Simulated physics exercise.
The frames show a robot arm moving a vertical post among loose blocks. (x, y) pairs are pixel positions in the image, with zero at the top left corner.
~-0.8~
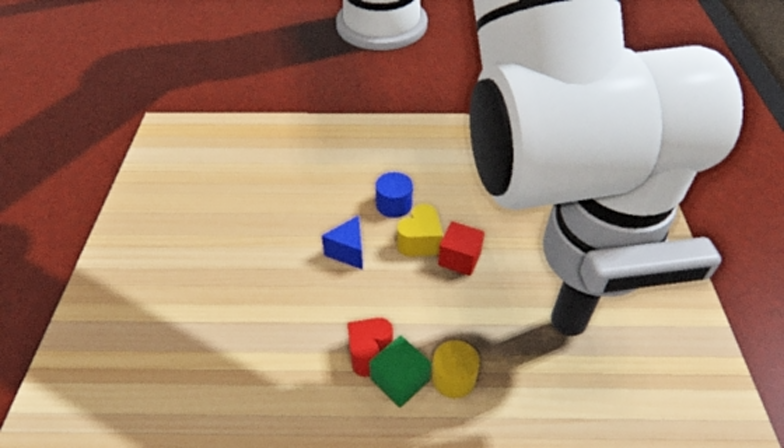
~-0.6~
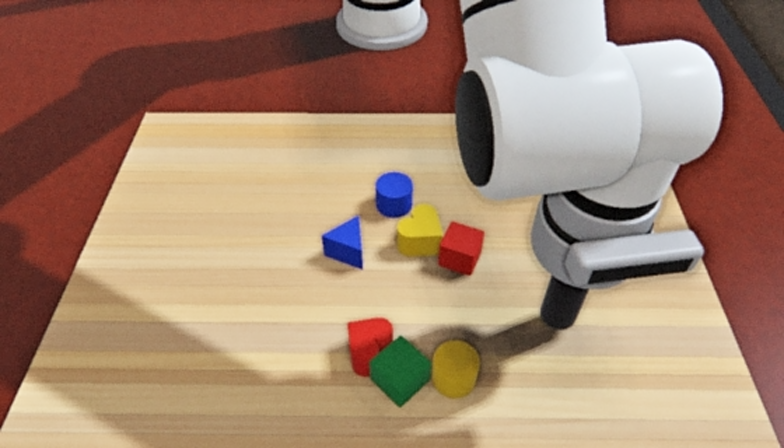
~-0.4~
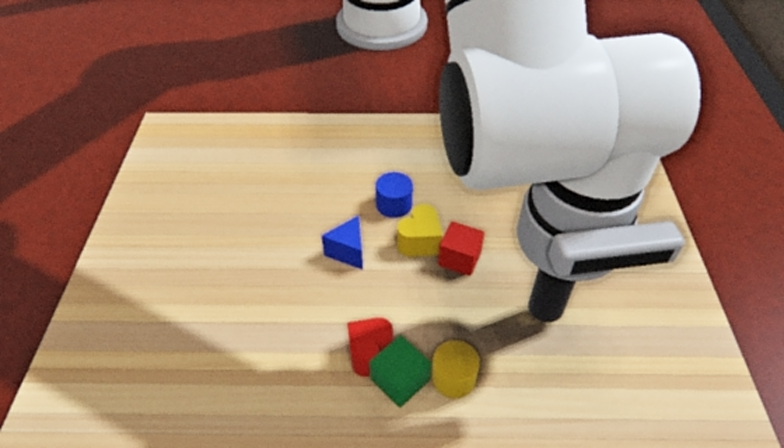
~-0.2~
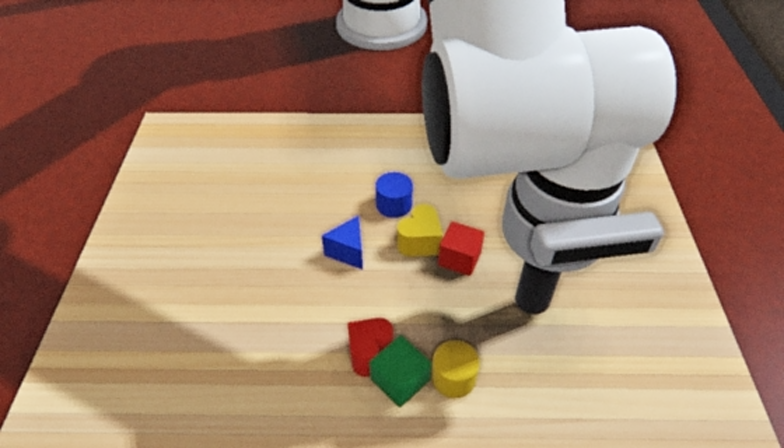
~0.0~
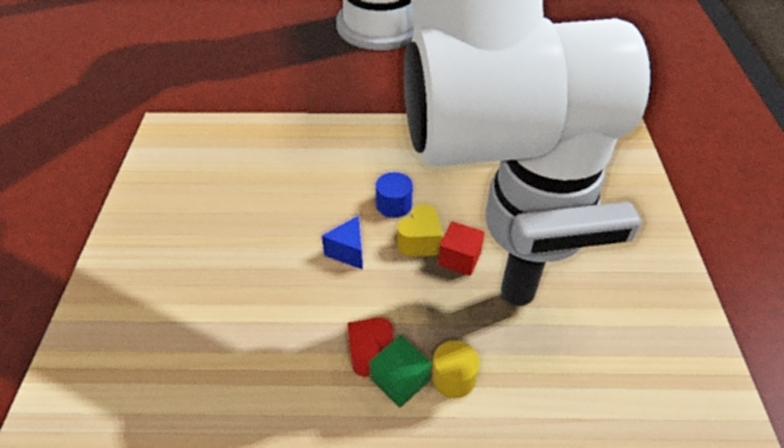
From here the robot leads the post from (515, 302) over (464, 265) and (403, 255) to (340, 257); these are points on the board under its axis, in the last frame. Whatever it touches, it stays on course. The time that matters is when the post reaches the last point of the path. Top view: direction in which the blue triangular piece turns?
Answer: With the clock.
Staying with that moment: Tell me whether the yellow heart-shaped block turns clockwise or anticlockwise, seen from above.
Viewed from above: Anti-clockwise.
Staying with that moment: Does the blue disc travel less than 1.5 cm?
My answer is no.
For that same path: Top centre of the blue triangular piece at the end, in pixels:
The middle of its upper face should be somewhere near (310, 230).
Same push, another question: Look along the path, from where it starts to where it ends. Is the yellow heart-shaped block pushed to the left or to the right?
Facing the way the path runs, start to end, you'll find the yellow heart-shaped block has shifted right.
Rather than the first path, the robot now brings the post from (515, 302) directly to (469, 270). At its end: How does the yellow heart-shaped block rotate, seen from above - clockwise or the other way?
Overhead view: Anti-clockwise.
The first path, step by step. One third of the way, post (465, 255); blue disc (389, 181); yellow heart-shaped block (404, 211), turned 30° anticlockwise; red four-sided block (446, 222), turned 30° clockwise.
Two thirds of the way, post (402, 245); blue disc (379, 176); yellow heart-shaped block (395, 202), turned 75° anticlockwise; red four-sided block (432, 209), turned 70° clockwise.
At the end, post (339, 247); blue triangular piece (310, 230), turned 25° clockwise; blue disc (379, 176); yellow heart-shaped block (395, 202), turned 75° anticlockwise; red four-sided block (432, 209), turned 70° clockwise.
